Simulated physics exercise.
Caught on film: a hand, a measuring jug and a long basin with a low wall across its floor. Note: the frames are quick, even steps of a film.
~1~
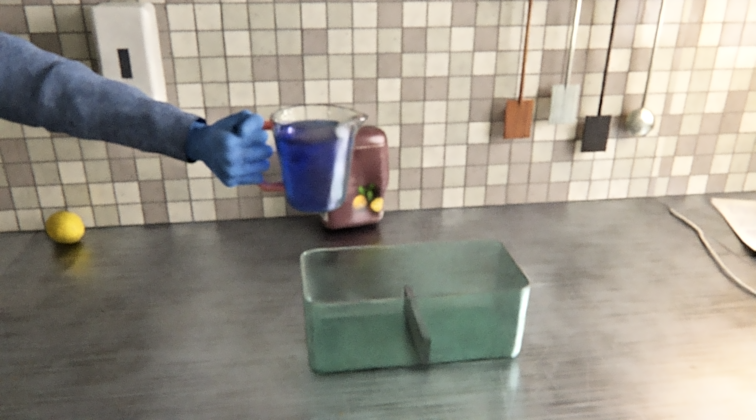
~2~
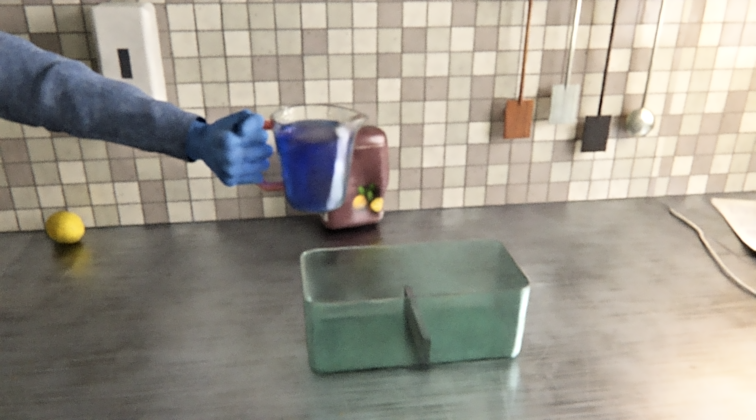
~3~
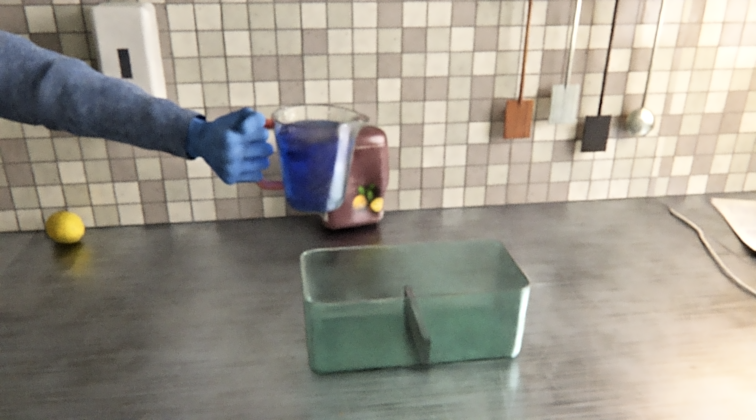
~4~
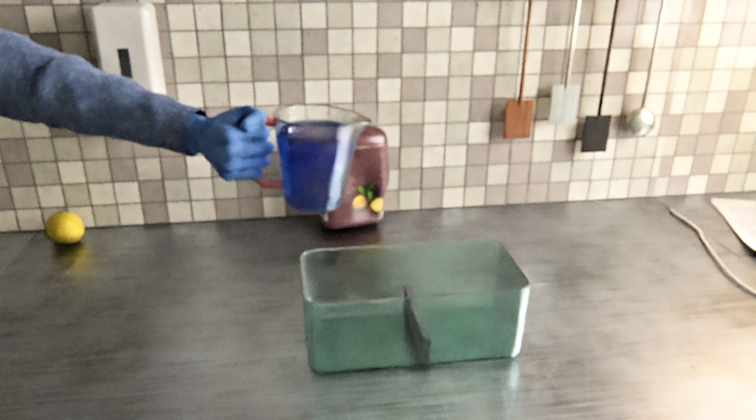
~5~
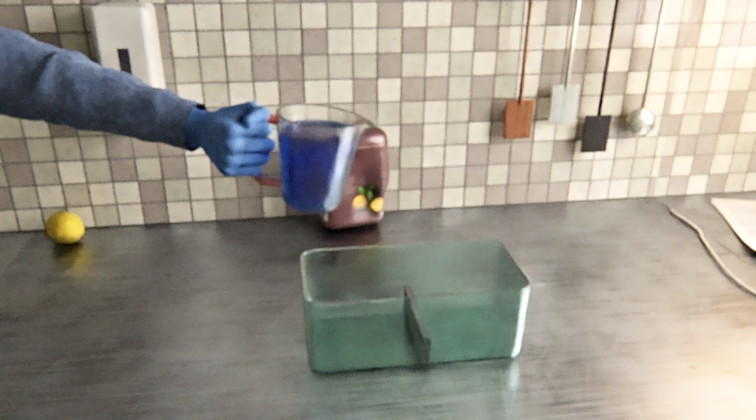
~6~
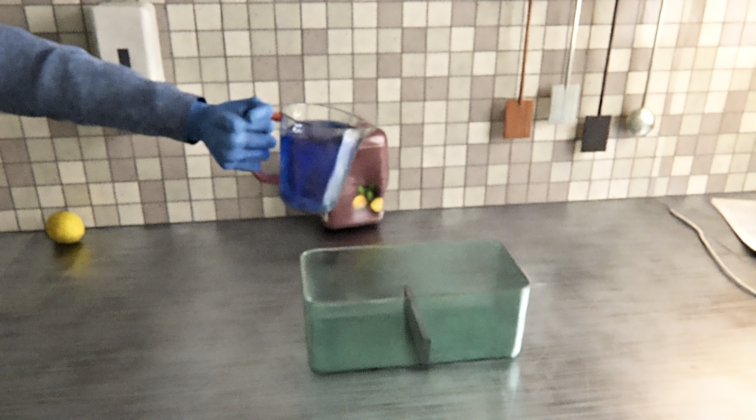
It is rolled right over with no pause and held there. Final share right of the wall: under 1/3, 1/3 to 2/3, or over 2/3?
Seems the share right of the wall stays inside the range of a third to two thirds.
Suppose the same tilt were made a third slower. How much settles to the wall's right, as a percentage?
It comes to around 65 per cent.
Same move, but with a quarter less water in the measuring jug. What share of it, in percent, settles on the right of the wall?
That share would be some 40 parts in a hundred.
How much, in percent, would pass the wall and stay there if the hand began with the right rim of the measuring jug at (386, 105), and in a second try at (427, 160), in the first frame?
In order: Close to 85 and 95 percent.
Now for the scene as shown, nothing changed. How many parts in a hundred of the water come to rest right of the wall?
Some 55 parts in a hundred.
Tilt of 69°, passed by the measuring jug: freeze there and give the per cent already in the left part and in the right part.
Left side: 0 in a hundred; right side: 5 in a hundred.
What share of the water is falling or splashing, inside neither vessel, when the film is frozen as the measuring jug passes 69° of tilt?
It's close to 20 percent.
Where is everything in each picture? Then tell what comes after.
In the first picture, it leans 0°; its right rim is at (368, 115); the water meets the walls at (275, 129) and (355, 127); the long basin's rim runs from (303, 277) to (515, 263); the wall's top is at (417, 311).
In the second picture, it leans 0°; its right rim is at (368, 116); the water meets the walls at (275, 129) and (355, 127).
In the third picture, it leans 2°; its right rim is at (370, 117); the water meets the walls at (276, 129) and (355, 128).
In the fourth picture, it leans 4°; its right rim is at (371, 119); the water meets the walls at (278, 129) and (356, 128).
In the fifth picture, it leans 8°; its right rim is at (373, 123); the water meets the walls at (280, 129) and (358, 129).
In the sixth picture, it leans 12°; its right rim is at (376, 127); the water meets the walls at (282, 130) and (363, 130).
A moment on, the tilt is 69° and 73 per cent is still to pour, 1 is left of the wall and 4 right of it.
Next, the tilt is 103° and 18 per cent is still to pour, 14 is left of the wall and 46 right of it.
Then the tilt is 107° and 0 per cent is still to pour, 41 is left of the wall and 56 right of it.
Later the tilt is 107° and 0 per cent is still to pour, 41 is left of the wall and 57 right of it.
Finally, 41 per cent lies left of the wall, 57 right of it and 1 outside.
